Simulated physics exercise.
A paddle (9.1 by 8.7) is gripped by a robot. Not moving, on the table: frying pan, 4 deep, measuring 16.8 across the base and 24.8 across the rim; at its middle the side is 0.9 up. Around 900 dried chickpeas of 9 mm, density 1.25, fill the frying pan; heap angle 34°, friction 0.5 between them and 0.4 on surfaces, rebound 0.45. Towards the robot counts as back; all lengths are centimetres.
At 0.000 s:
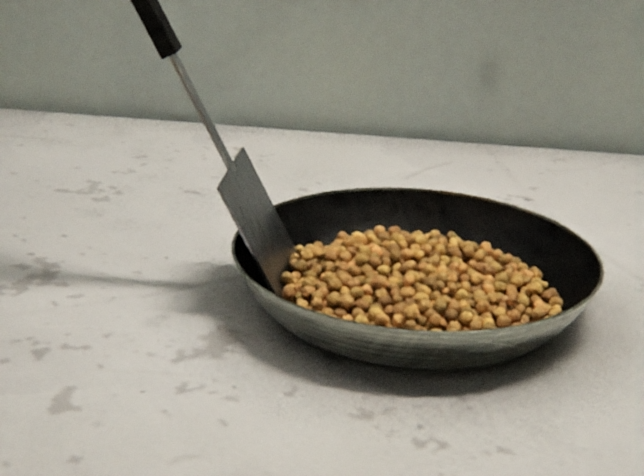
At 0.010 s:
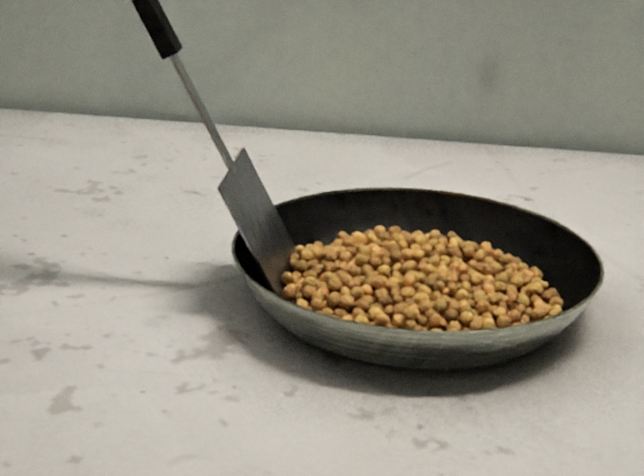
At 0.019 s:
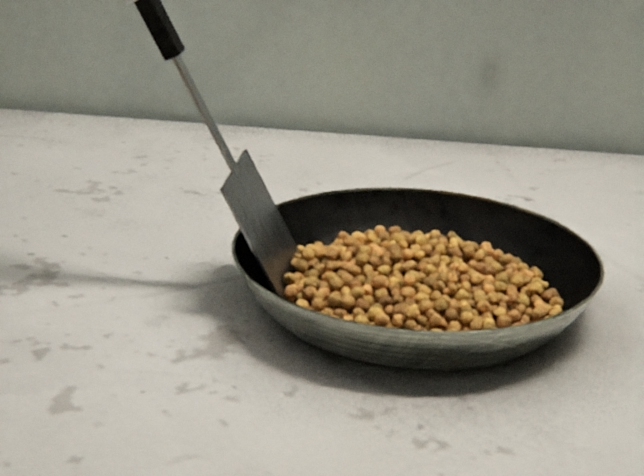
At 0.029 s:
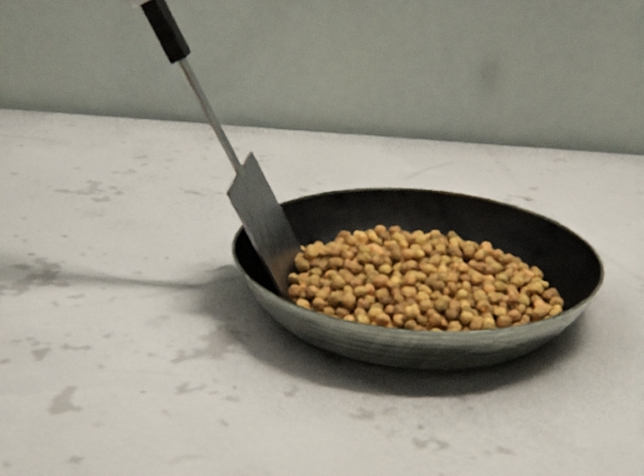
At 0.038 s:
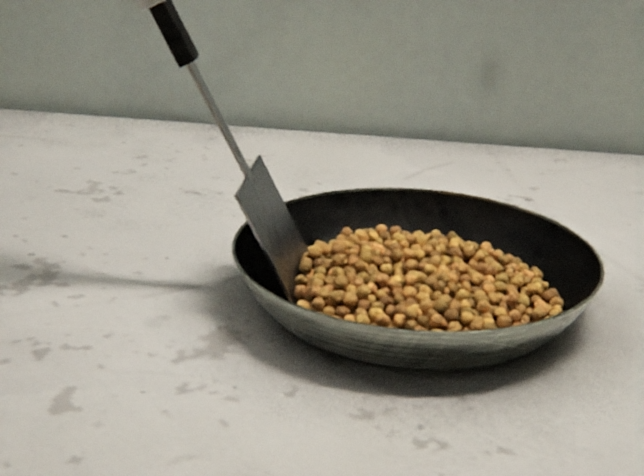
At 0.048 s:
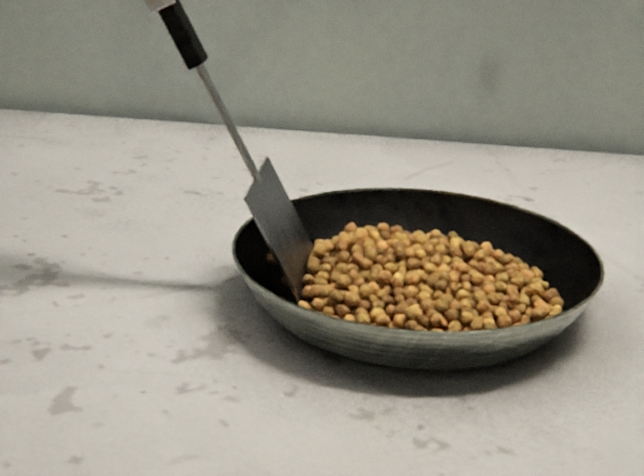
We see a metal spatula slanting into a dark frying pan heaped with chickpeas on a pale table. It stays still at first, then shifts slightly right against the left side of the heap, nudging the nearest chickpeas.
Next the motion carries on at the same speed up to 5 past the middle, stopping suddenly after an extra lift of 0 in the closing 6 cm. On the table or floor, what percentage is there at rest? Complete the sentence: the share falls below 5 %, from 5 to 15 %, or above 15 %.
The share falls below 5 %.
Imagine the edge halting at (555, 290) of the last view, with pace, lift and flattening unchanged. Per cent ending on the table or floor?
Around 30 percent ends on the table or floor.
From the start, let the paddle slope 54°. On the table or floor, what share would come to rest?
Then about 5 per cent.
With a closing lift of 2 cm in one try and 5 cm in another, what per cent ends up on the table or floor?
Near 0 and 0 percent respectively.
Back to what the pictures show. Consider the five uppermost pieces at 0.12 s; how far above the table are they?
Estimated height above table: Approx. 5 cm.
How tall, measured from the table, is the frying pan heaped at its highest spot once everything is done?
Close to 5.5 centimetres high.
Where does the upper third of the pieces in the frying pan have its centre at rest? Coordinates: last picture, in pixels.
Pixel estimate: About (534, 273).
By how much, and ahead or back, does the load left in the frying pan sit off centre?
Offset forward: Around 4.5 cm.
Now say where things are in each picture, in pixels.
In the first frame, paddle top edge at (231, 166), sloping 62°; upper third of the load around (412, 279), from x 285 to 555, top at y 230; 900 in the frying pan.
In the second frame, paddle top edge at (231, 167), sloping 62°; upper third of the load around (412, 279), from x 285 to 555, top at y 230.
In the third frame, paddle top edge at (234, 168), sloping 62°; upper third of the load around (411, 279), from x 285 to 555, top at y 230.
In the fourth frame, paddle top edge at (240, 171), sloping 62°; upper third of the load around (410, 278), from x 285 to 555, top at y 230.
In the fifth frame, paddle top edge at (248, 174), sloping 62°; upper third of the load around (406, 277), from x 285 to 555, top at y 230.
In the sixth frame, paddle top edge at (256, 176), sloping 62°; upper third of the load around (403, 275), from x 275 to 555, top at y 230; 900 in the frying pan.
After 0.12 s, sloping 62°, highest piece 8 above the table; 899 in the frying pan, 1 on the blade or in flight.
After 0.18 s, sloping 62°, highest piece 10 above the table; 899 in the frying pan, 1 on the blade or in flight.
After 0.42 s, sloping 62°, highest piece 5 above the table; 889 in the frying pan, 11 on the table or floor.
After 1.47 s, sloping 62°, highest piece 5 above the table; 888 in the frying pan, 12 on the table or floor.
At rest, 888 in the frying pan, 12 on the table or floor. That is 1 % on the table or floor.
